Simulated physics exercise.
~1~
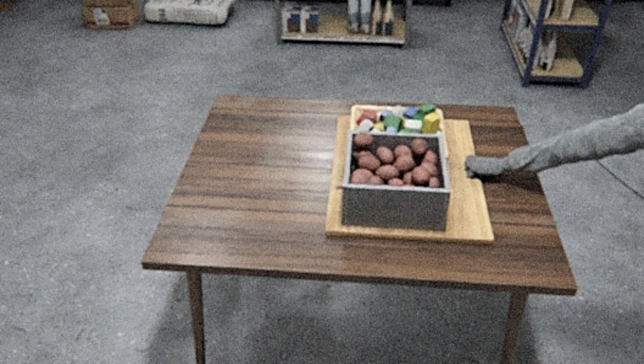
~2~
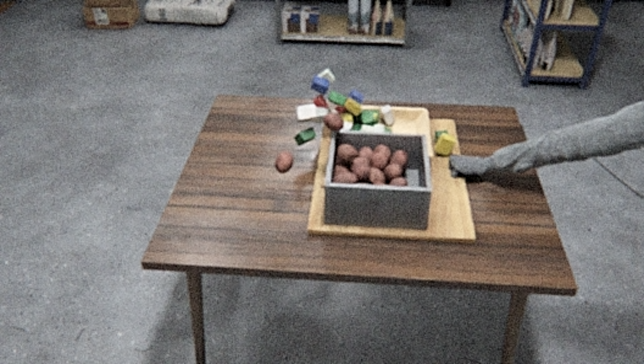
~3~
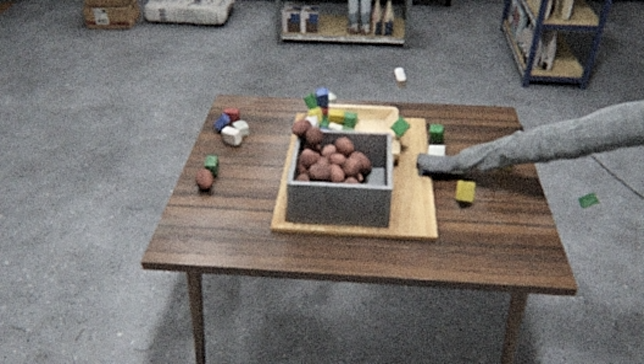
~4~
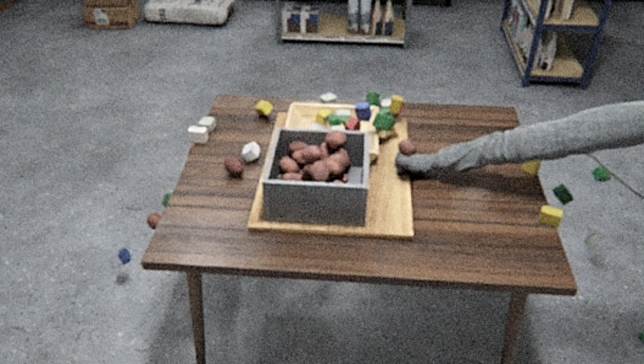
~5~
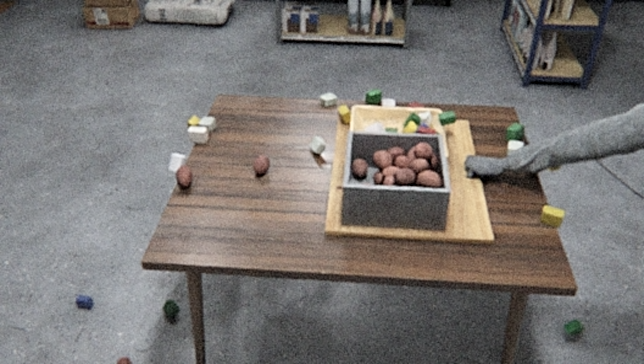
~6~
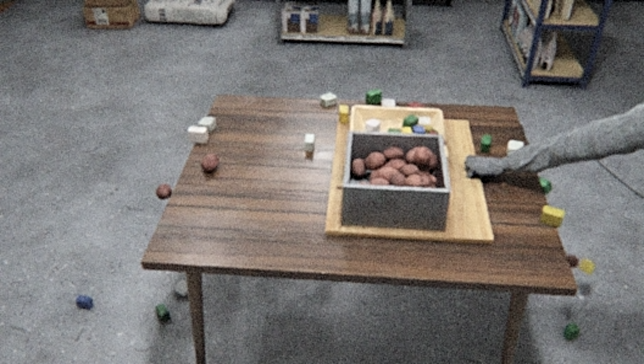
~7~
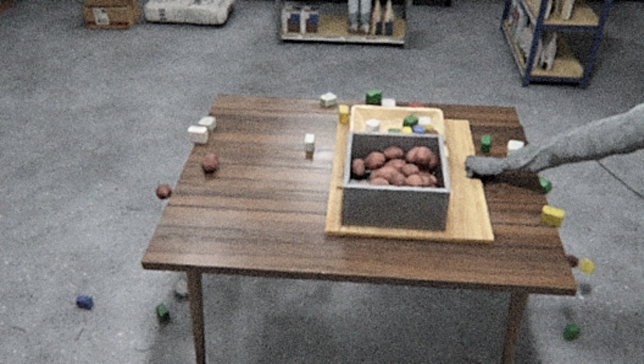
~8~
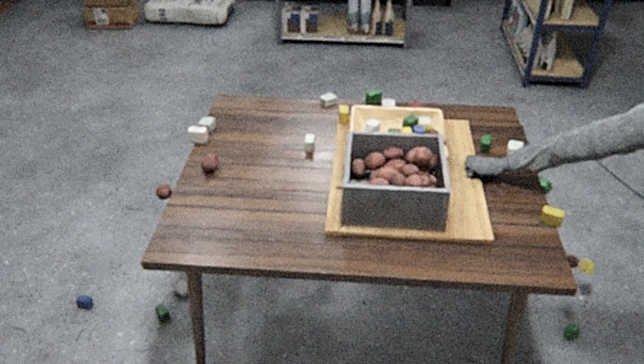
A gloved arm shakes two joined crates sideways, scattering many bricks and a few potatoes.
